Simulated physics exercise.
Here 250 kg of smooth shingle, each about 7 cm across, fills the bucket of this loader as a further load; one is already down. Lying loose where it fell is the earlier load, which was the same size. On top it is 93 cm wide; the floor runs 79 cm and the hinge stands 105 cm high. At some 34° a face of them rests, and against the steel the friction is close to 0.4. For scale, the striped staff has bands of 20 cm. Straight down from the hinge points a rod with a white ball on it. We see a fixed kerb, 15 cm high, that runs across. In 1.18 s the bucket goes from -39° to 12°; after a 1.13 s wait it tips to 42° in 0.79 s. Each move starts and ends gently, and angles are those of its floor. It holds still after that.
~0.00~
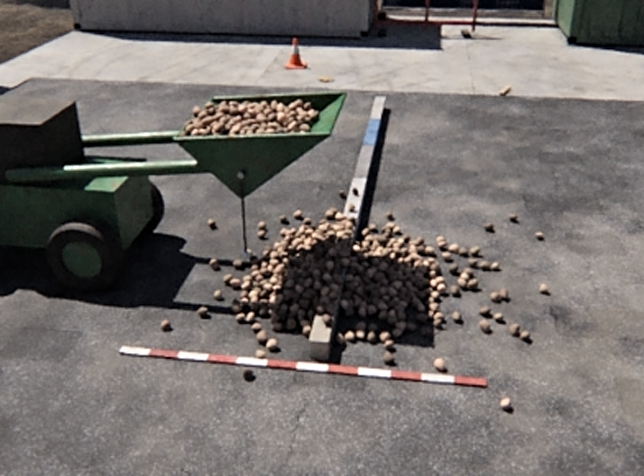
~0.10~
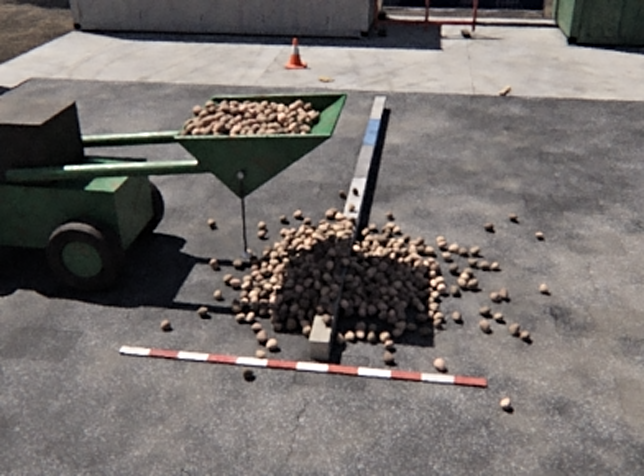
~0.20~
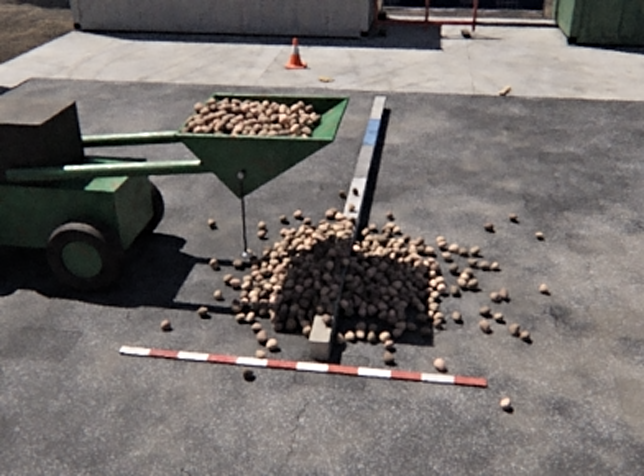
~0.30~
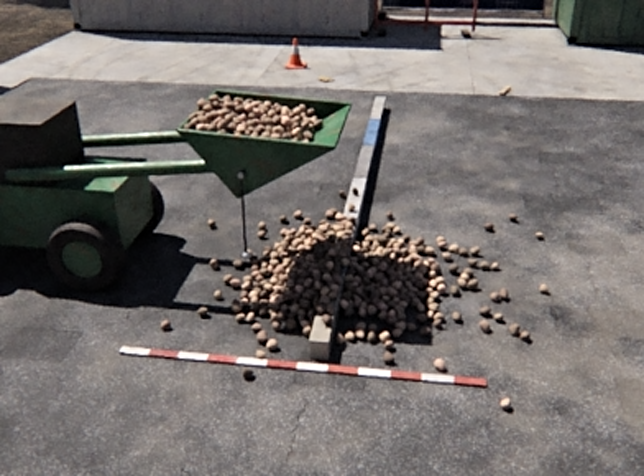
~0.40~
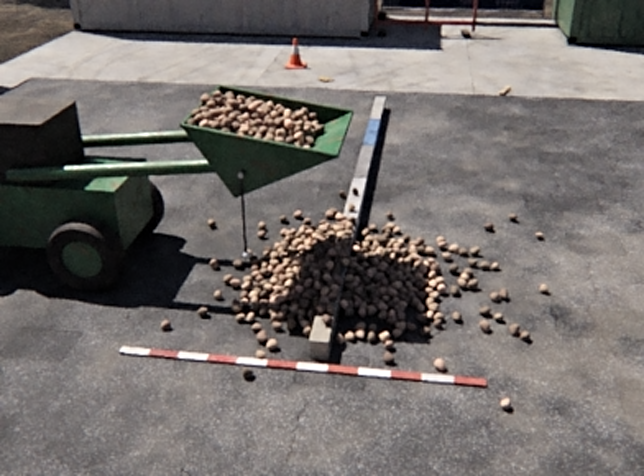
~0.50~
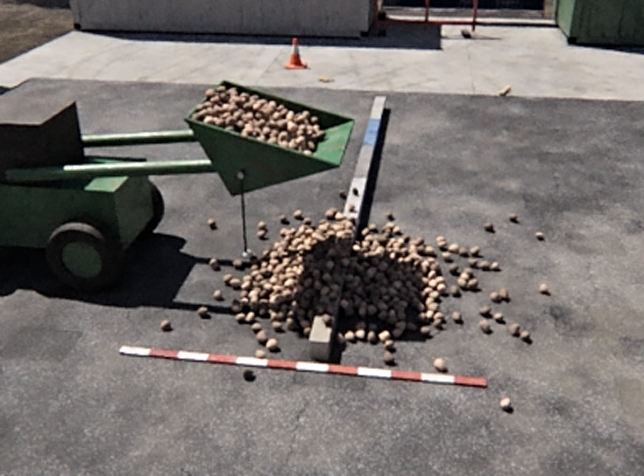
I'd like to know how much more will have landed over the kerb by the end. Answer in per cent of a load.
Roughly 83 in every hundred.
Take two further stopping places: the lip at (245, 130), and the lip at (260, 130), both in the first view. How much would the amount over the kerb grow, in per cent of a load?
The first would add around 5 per cent, the second around 15 per cent.
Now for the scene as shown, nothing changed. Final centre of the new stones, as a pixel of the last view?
Roughly at (376, 264) in the last picture.
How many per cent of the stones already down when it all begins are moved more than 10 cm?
The answer is about 5 per cent.
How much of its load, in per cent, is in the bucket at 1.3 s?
95 % still inside.
After 0.9 s the floor is at 4°; in per cent of one load, 100 in the bucket, 59 on this side of the kerb, 42 over the kerb; the foremost stones are at (515, 270).
After 1.3 s the floor is at 12°; in per cent of one load, 96 in the bucket, 60 on this side of the kerb, 44 over the kerb; the foremost stones are at (515, 270).
After 3.5 s the floor is at 42°; in per cent of one load, 0 in the bucket, 76 on this side of the kerb, 125 over the kerb; the foremost stones are at (519, 288).
After 6.0 s the floor is at 42°; in per cent of one load, 0 in the bucket, 75 on this side of the kerb, 125 over the kerb; the foremost stones are at (519, 288). Net gain over the kerb, 83.
